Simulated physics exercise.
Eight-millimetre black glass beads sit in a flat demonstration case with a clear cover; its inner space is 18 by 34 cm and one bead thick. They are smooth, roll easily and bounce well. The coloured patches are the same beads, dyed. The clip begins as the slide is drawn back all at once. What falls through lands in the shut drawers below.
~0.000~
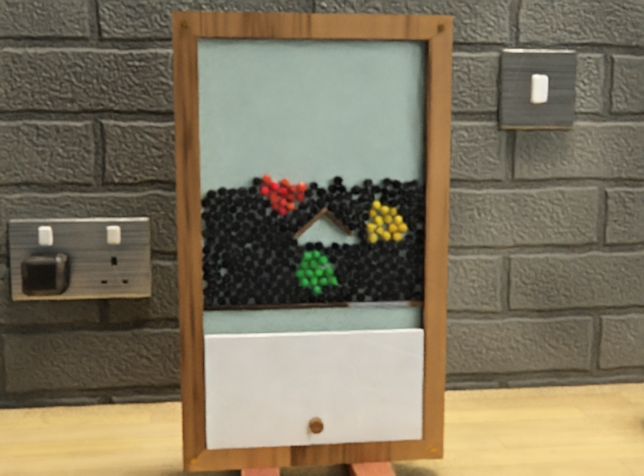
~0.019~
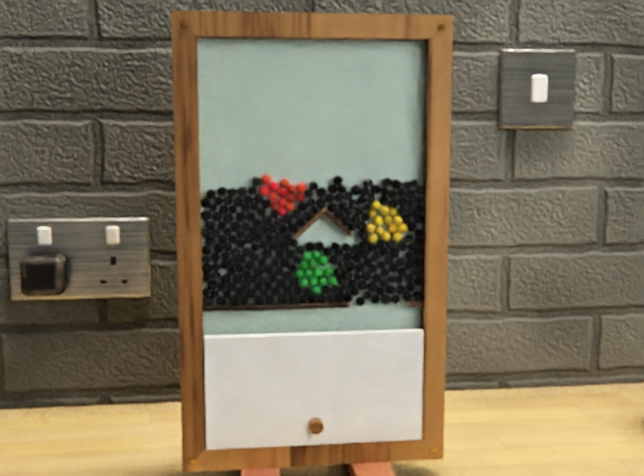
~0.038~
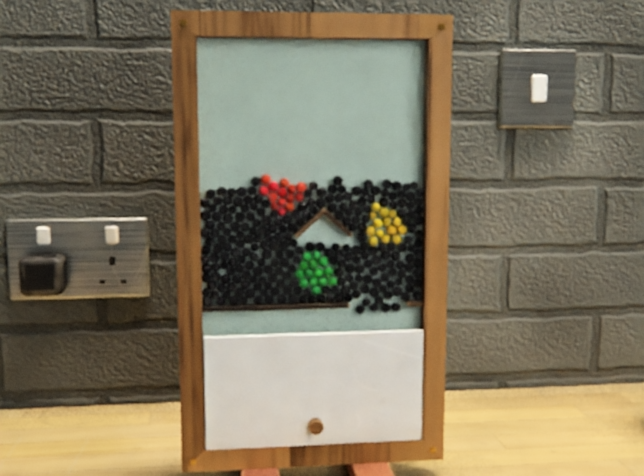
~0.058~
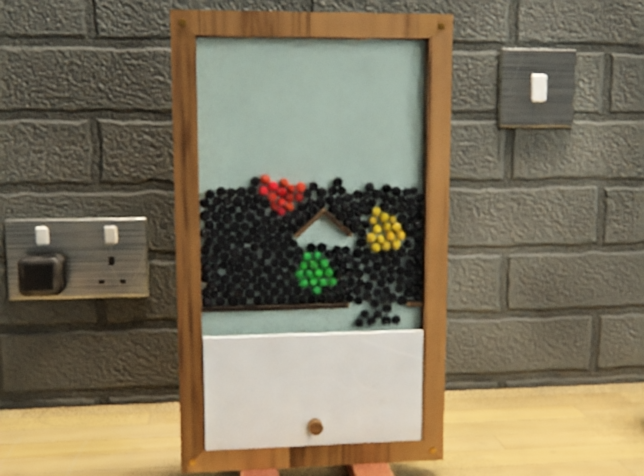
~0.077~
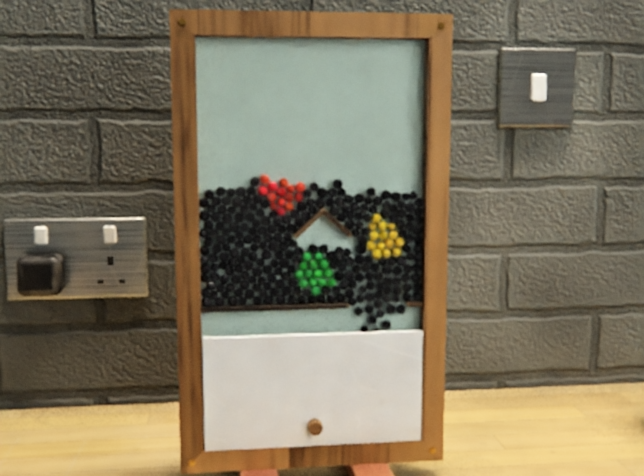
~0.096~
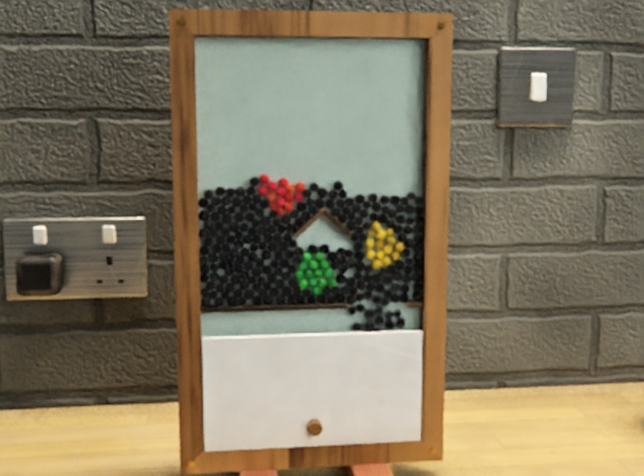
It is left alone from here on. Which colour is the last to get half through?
Last out: Red.
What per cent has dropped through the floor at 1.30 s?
About 75 per cent.
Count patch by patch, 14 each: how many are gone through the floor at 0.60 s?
Green 4, red 0, yellow 14.
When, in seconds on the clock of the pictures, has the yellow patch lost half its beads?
Near 0.2 s.
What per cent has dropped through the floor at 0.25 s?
Roughly 25 per cent.
By 0.25 s, 25 % are out; out of 14, green 0, red 0, yellow 8.
By 0.60 s, 50 % are out; out of 14, green 5, red 0, yellow 14.
By 1.30 s, 75 % are out; out of 14, green 14, red 7, yellow 14.
All still by 4.3 s, 85 % are out; out of 14, green 14, red 14, yellow 14; half out at green 0.62 s, red 1.35 s, yellow 0.24 s.
